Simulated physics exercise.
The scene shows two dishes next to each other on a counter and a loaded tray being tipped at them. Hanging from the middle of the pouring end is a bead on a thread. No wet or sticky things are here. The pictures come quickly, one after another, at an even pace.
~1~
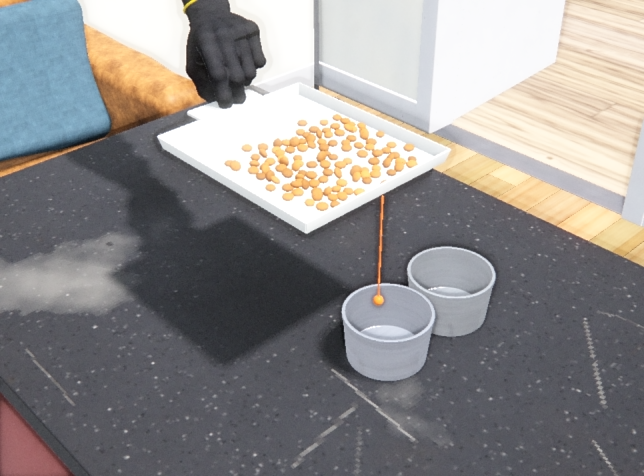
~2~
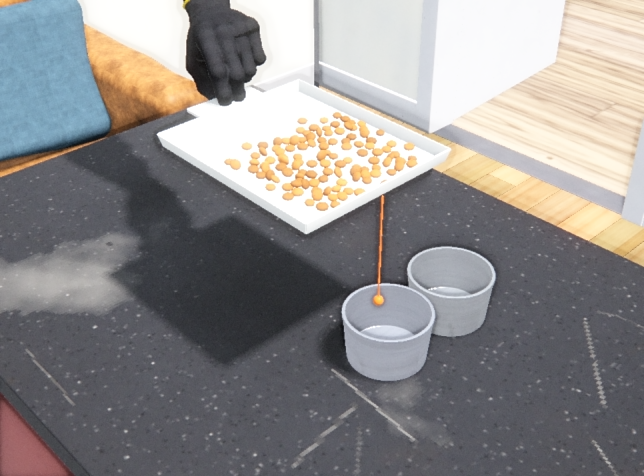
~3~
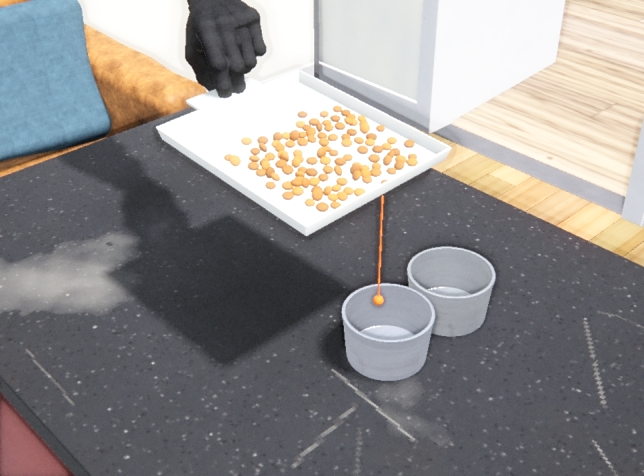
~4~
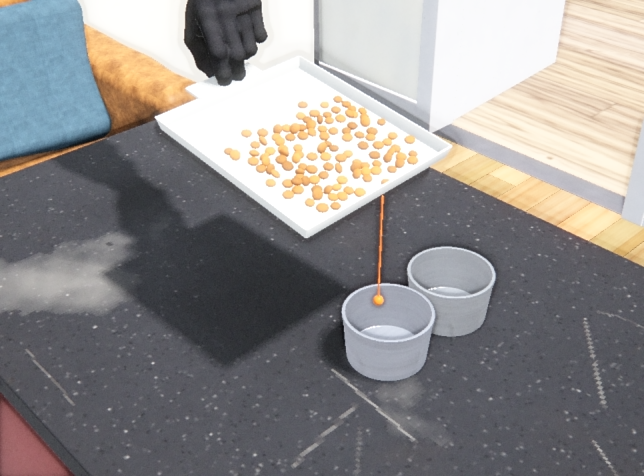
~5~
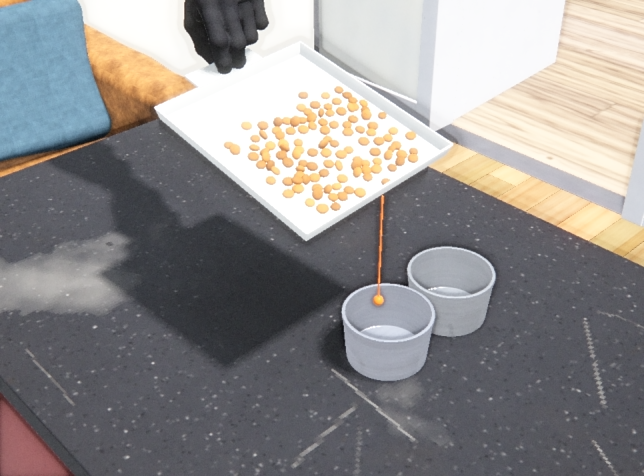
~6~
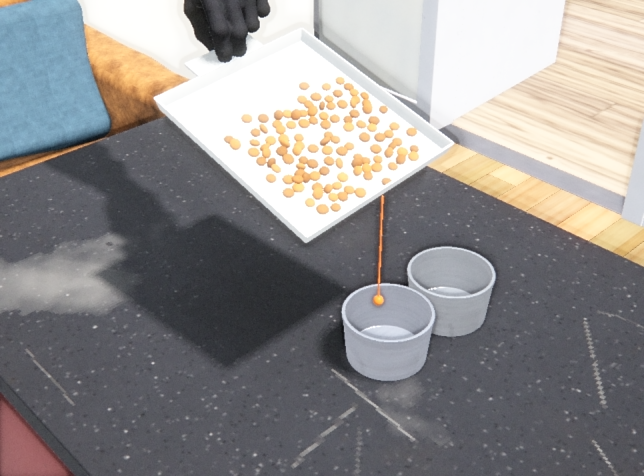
A black-gloved hand slowly raises the back of a white tray scattered with orange-brown kibble, tilting it gradually towards the front with its left front corner dipping slightly. Below the tray's front edge, an orange bead hangs on a thread near two grey dishes on a dark speckled counter, seen from above at an angle. The dishes and camera stay still, with a blue cushion at left and pale wooden flooring behind.
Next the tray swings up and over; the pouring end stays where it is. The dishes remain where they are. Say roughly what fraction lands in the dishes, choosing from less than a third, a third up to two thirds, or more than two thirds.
The dishes will end up with below a third of the load.
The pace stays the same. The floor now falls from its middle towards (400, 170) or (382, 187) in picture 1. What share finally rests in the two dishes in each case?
You'd see roughly 80 per cent the first time and 40 per cent the second.
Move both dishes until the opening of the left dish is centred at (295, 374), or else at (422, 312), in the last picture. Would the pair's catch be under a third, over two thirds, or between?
The earlier try, above two thirds; the later try, below one third.
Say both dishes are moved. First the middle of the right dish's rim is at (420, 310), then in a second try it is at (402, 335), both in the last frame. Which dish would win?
The one on the left side first, then the one on the left side.
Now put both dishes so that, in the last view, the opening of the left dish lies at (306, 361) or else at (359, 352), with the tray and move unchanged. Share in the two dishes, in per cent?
About 80% on the first try and 60% on the second.
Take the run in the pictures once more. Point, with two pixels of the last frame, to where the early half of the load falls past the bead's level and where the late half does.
Earlier half at (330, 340), later half at (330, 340).
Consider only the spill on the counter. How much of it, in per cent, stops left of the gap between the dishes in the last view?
Left portion: Around 90 %.
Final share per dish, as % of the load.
Per hundred pieces, the left dish ends with about 0 and the right dish with about 0.
Soon after the last picture, tray tipped steeply; nearly all on the tray; a stray few in the air.
A little later, tray tipped past a quarter turn; a small part on the tray; a stray few in the left dish; about two thirds outside both; about a quarter in the air.
Later still, tray tipped past a quarter turn; a stray few in the left dish; nearly all outside both.
At rest, tray tipped past a quarter turn; a stray few in the left dish; none in the right dish; nearly all outside both.
